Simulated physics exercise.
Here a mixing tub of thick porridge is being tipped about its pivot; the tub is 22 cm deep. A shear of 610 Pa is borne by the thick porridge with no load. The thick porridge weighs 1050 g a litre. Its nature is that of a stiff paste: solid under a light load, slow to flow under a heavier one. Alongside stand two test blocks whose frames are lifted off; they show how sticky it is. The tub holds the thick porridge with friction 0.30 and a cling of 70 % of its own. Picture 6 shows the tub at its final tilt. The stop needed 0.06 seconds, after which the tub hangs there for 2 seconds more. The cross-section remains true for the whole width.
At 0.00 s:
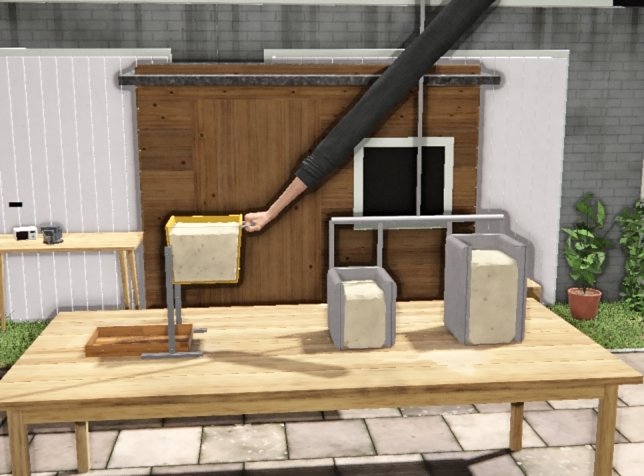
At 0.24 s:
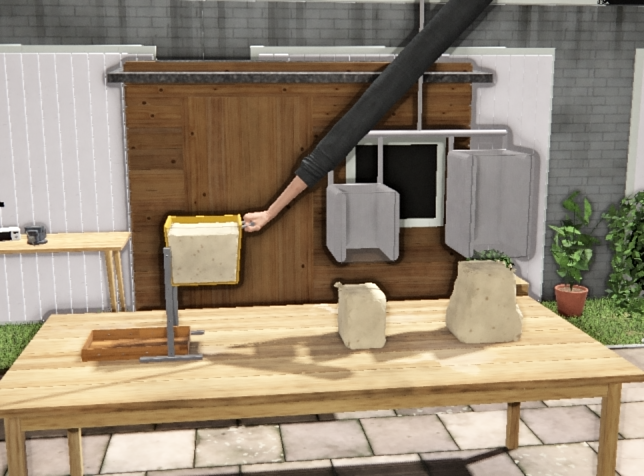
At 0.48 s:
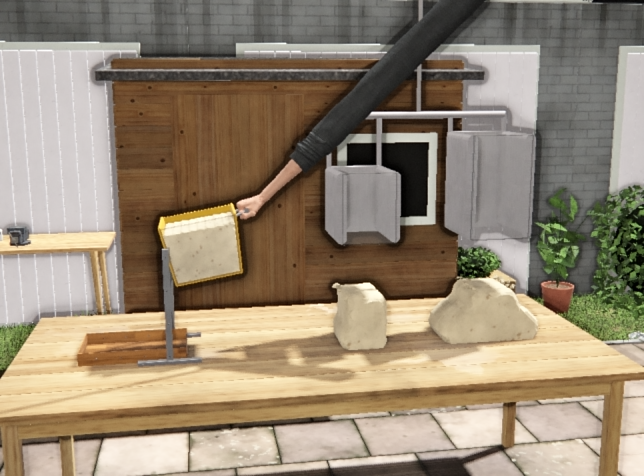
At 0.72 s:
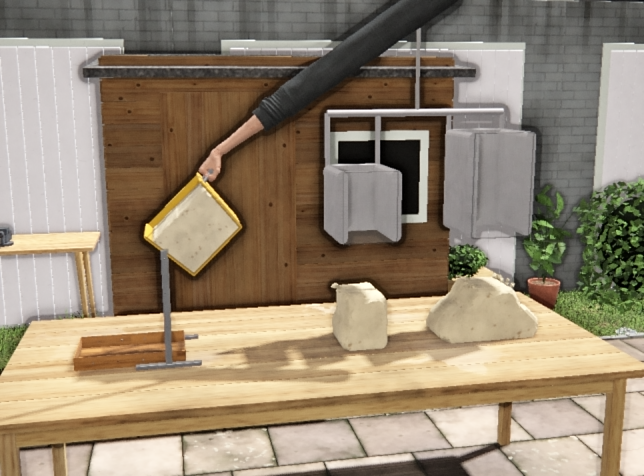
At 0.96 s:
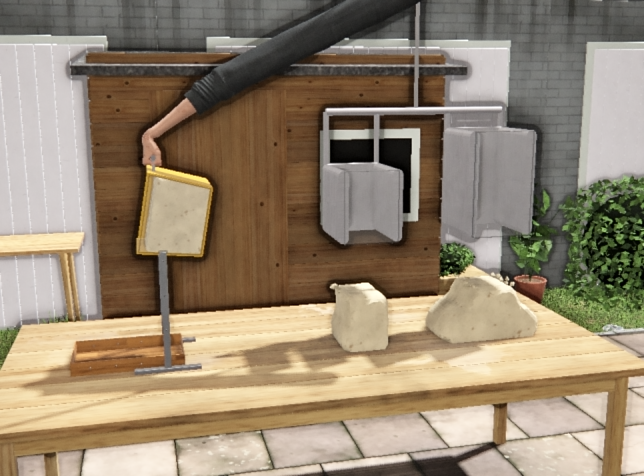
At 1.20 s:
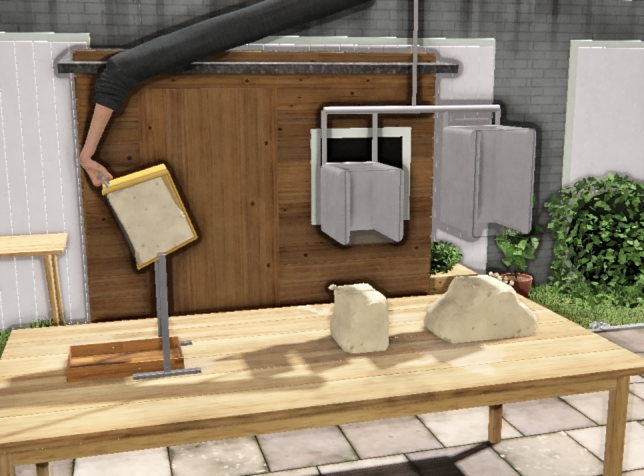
In a paved garden, two grey moulds lift off pale blocks on a wooden table, the right block slumping into a low mound, while a dark-sleeved arm turns a yellow-edged tub of pale porridge anticlockwise on its stand.
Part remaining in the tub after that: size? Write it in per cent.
Close to 0 %.
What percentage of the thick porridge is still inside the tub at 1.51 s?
About 14 %.
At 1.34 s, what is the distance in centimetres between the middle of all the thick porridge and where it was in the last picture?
It has moved around 9 centimetres.
By 1.34 s, the tub is at 111 degrees and holds 69 %.
By 1.51 s, the tub is at 111 degrees and holds 15 %.
By 1.68 s, the tub is at 111 degrees and holds 0 %.
By 1.85 s, the tub is at 111 degrees and holds 0 %.
By 3.20 s, at the end, the tub is at 111 degrees and holds 0 %.
